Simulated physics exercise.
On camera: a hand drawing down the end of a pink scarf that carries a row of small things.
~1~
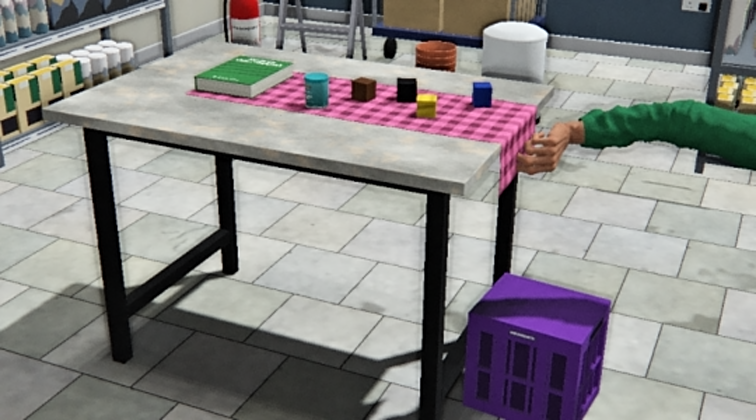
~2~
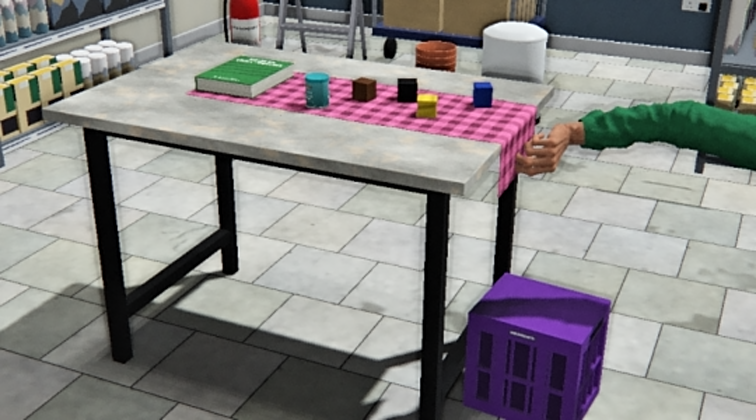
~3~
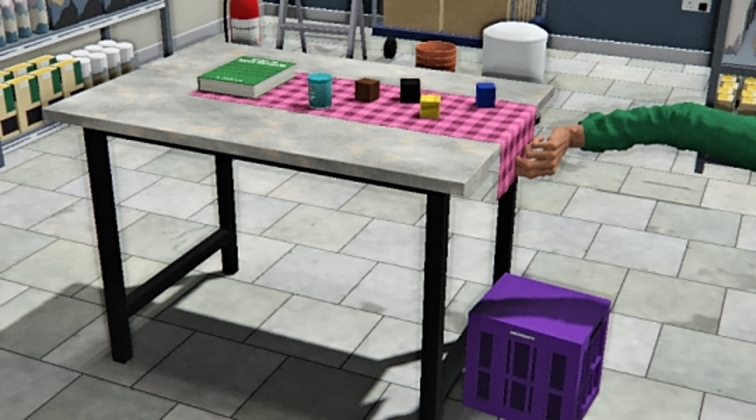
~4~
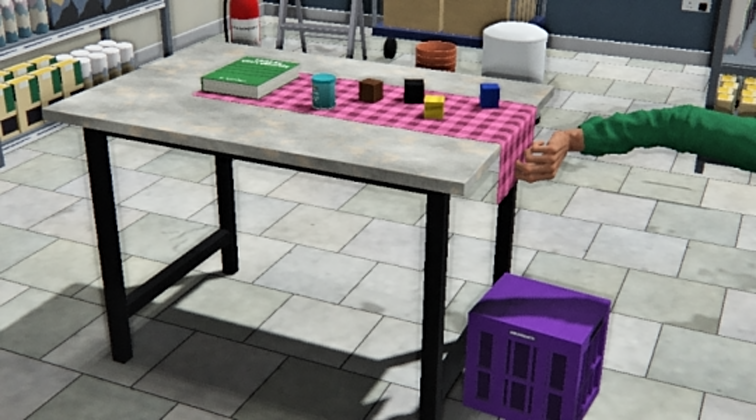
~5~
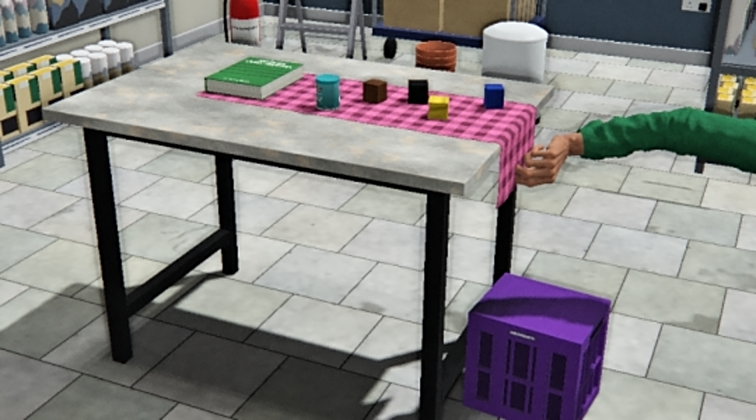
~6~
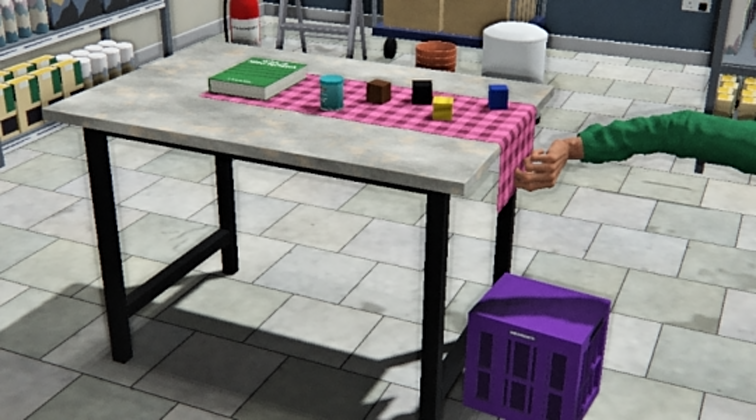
A hand in a green sleeve slowly drew down the end of a pink checked cloth, and the colored blocks, turquoise can and green book on it shifted slightly right across the table.
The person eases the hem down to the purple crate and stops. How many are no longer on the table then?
Over the edge go three.
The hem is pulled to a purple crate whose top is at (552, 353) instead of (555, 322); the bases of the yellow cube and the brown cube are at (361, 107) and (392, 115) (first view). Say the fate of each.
The yellow cube is carried off, the brown cube comes down.
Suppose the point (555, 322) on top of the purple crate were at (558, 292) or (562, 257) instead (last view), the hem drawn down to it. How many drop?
It would be 2 and 1.
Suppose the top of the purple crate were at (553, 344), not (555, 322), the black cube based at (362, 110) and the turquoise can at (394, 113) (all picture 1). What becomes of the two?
The black cube falls, the turquoise can drops off.
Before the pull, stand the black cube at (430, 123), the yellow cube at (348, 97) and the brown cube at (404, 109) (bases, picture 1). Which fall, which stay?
The black cube is carried off; the yellow cube stays on; the brown cube comes down.
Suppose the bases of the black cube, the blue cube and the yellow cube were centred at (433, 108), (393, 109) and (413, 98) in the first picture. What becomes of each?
The black cube drops off, the blue cube goes over, the yellow cube falls.
A little later, hem near (512, 247); blue cube gone.
Next, hem on the crate; blue cube, yellow cube and black cube gone.
When it is over, hem on the crate; blue cube, yellow cube and black cube gone. The table loses three.
